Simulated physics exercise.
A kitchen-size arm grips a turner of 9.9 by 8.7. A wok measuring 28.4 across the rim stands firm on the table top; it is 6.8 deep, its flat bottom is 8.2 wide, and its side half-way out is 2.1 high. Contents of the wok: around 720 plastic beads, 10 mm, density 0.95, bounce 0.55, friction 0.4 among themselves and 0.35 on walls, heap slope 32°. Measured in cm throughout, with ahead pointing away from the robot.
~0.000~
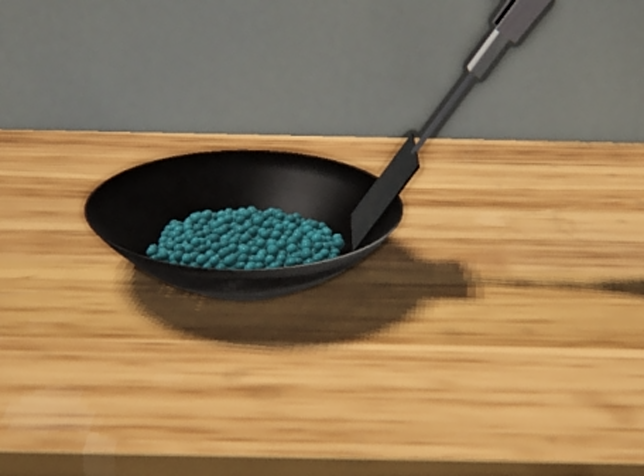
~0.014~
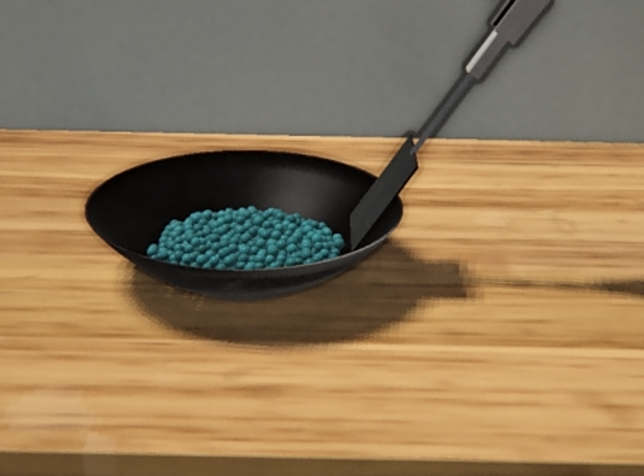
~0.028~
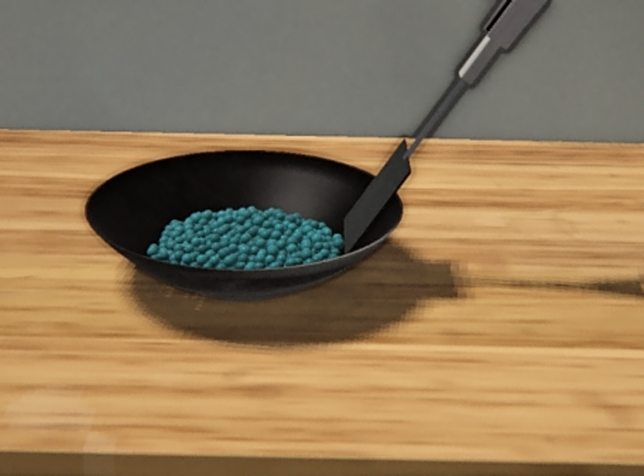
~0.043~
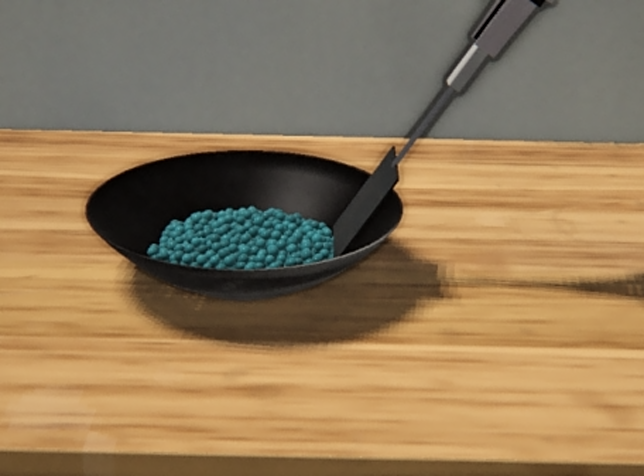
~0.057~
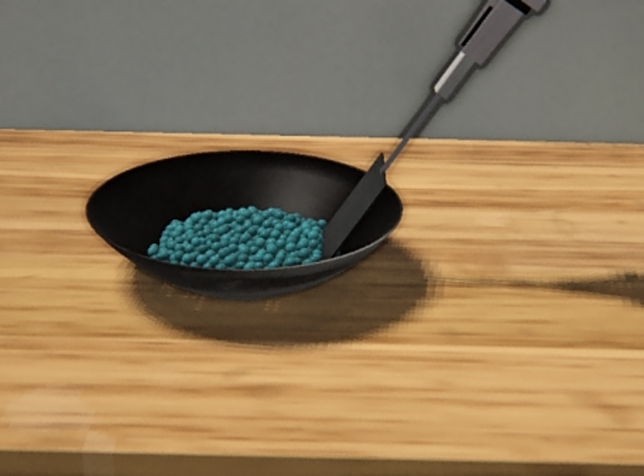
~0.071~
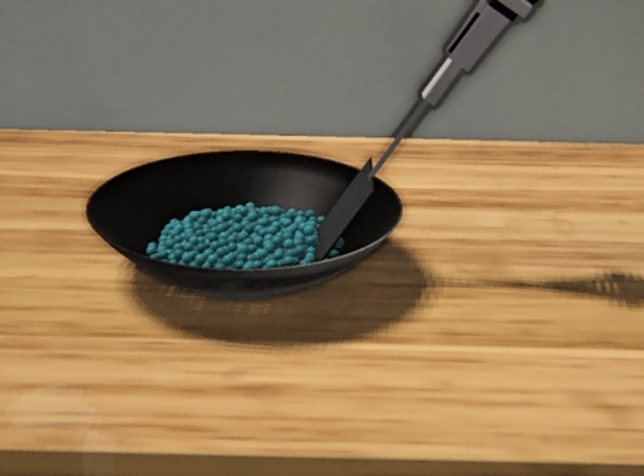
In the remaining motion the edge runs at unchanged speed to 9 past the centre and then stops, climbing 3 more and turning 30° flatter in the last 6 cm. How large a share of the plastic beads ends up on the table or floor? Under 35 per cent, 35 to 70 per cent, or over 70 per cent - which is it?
It is under 35 per cent.
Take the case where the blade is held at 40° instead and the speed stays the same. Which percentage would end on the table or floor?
Result, estimated: 20 %.
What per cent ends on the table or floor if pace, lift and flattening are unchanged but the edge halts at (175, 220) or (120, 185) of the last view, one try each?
Estimates, in order: 0 % and 40 %.
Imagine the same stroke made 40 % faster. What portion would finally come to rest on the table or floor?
Roughly 40 per cent, I'd say.
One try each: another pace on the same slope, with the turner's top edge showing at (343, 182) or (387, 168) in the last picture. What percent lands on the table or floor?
About 45 and 10 percent.
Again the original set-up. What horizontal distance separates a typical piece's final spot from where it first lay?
Roughly 6 cm.
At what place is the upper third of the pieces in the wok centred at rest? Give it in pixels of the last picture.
Around (155, 231).
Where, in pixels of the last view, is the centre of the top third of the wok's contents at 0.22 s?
I'd put it somewhere near (160, 215).
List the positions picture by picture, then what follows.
Turner top edge at (416, 149), sloping 57°; upper third of the load around (247, 239), from x 150 to 340, top at y 210; 718 in the wok, in the first picture.
Turner top edge at (415, 150), sloping 57°; upper third of the load around (247, 239), from x 150 to 340, top at y 210, in the second picture.
Turner top edge at (408, 155), sloping 57°; upper third of the load around (248, 239), from x 155 to 340, top at y 210, in the third picture.
Turner top edge at (396, 162), sloping 57°; upper third of the load around (247, 239), from x 155 to 340, top at y 210, in the fourth picture.
Turner top edge at (384, 169), sloping 57°; upper third of the load around (249, 239), from x 155 to 340, top at y 210, in the fifth picture.
Turner top edge at (372, 174), sloping 57°; upper third of the load around (249, 237), from x 150 to 340, top at y 210; 718 in the wok, in the sixth picture.
After 0.14 s, sloping 57°, highest piece 6 above the table; 718 in the wok.
After 0.22 s, sloping 48°, highest piece 7 above the table; 718 in the wok.
After 0.46 s, sloping 27°, highest piece 8 above the table; 534 in the wok, 118 on the table or floor, 66 on the blade or in flight.
After 1.51 s, sloping 27°, highest piece 7 above the table; 534 in the wok, 184 on the table or floor.
At rest, 534 in the wok, 184 on the table or floor. That is 26 % on the table or floor.
